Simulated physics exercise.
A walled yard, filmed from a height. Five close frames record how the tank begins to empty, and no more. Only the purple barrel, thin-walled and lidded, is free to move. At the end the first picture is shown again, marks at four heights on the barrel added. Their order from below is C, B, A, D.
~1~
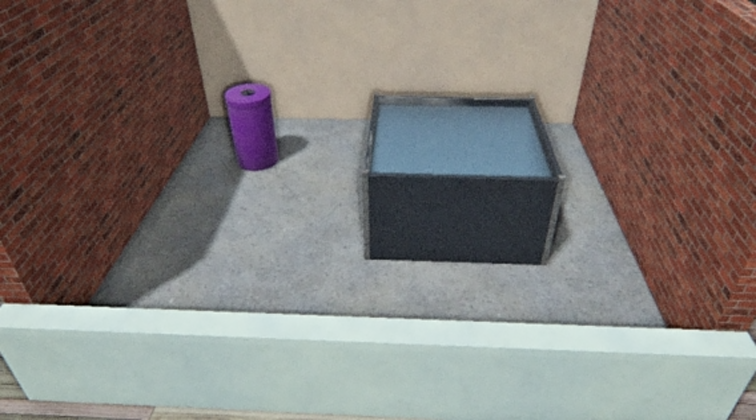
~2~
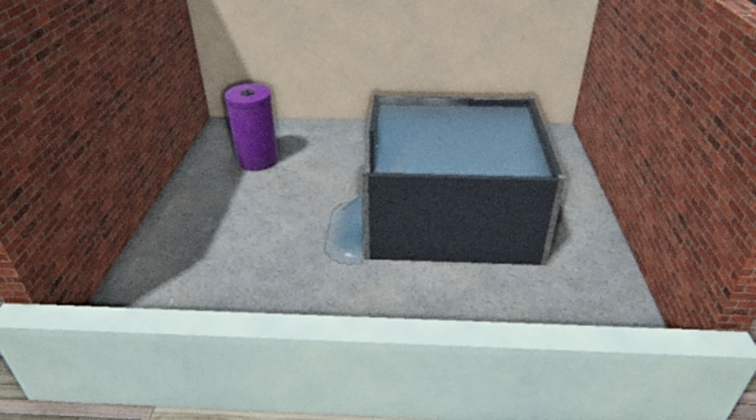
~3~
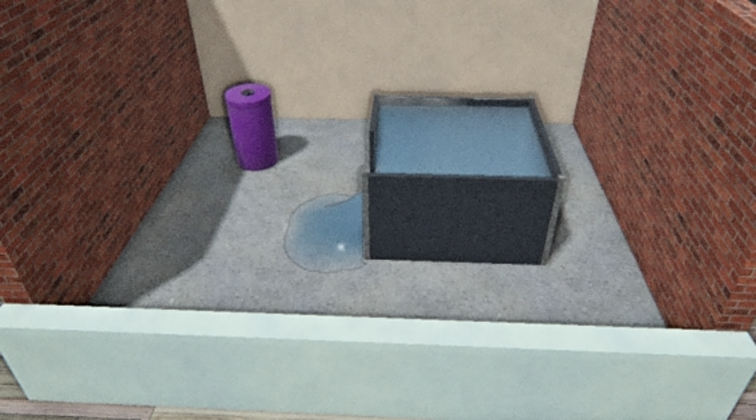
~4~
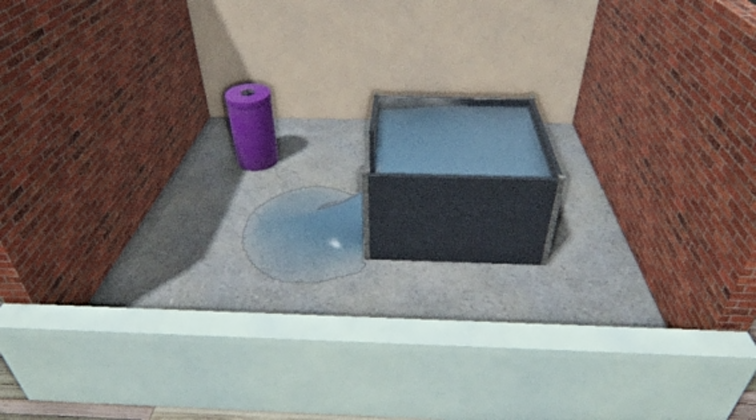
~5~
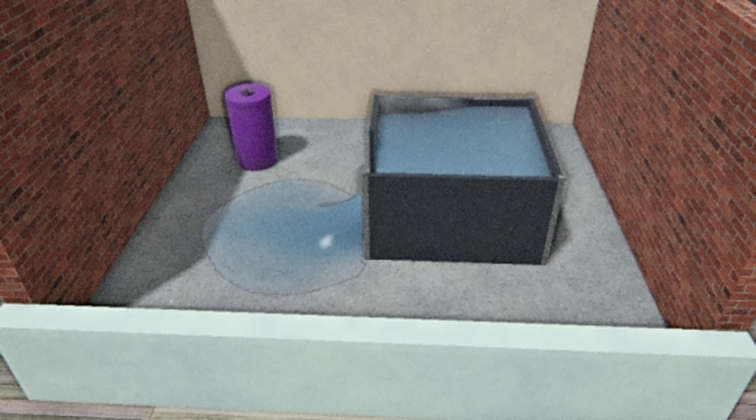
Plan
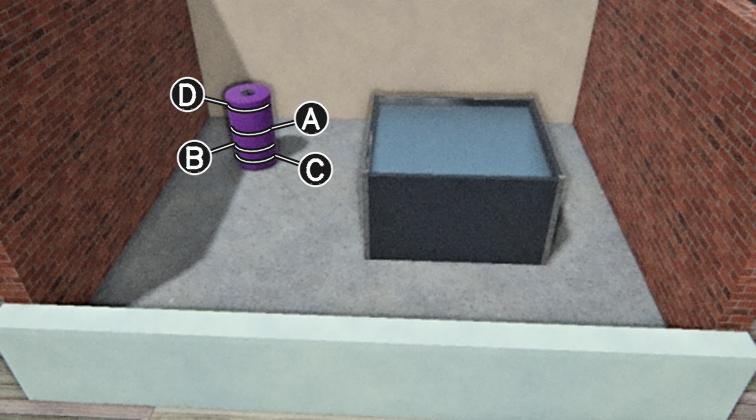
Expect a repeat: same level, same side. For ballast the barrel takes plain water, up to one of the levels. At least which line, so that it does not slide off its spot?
B.
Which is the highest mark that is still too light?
C.
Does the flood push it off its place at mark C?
Yes, that goes wrong.
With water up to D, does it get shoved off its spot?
No, that is safe.
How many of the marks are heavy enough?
Three.
On the marked copy, A at (247, 134); B at (250, 151); C at (252, 162); D at (244, 111); from the bottom up C, B, A, D.
With A, it does not move.
With B, it does not move.
With C, it is pushed about its own width away.
With D, it does not move.
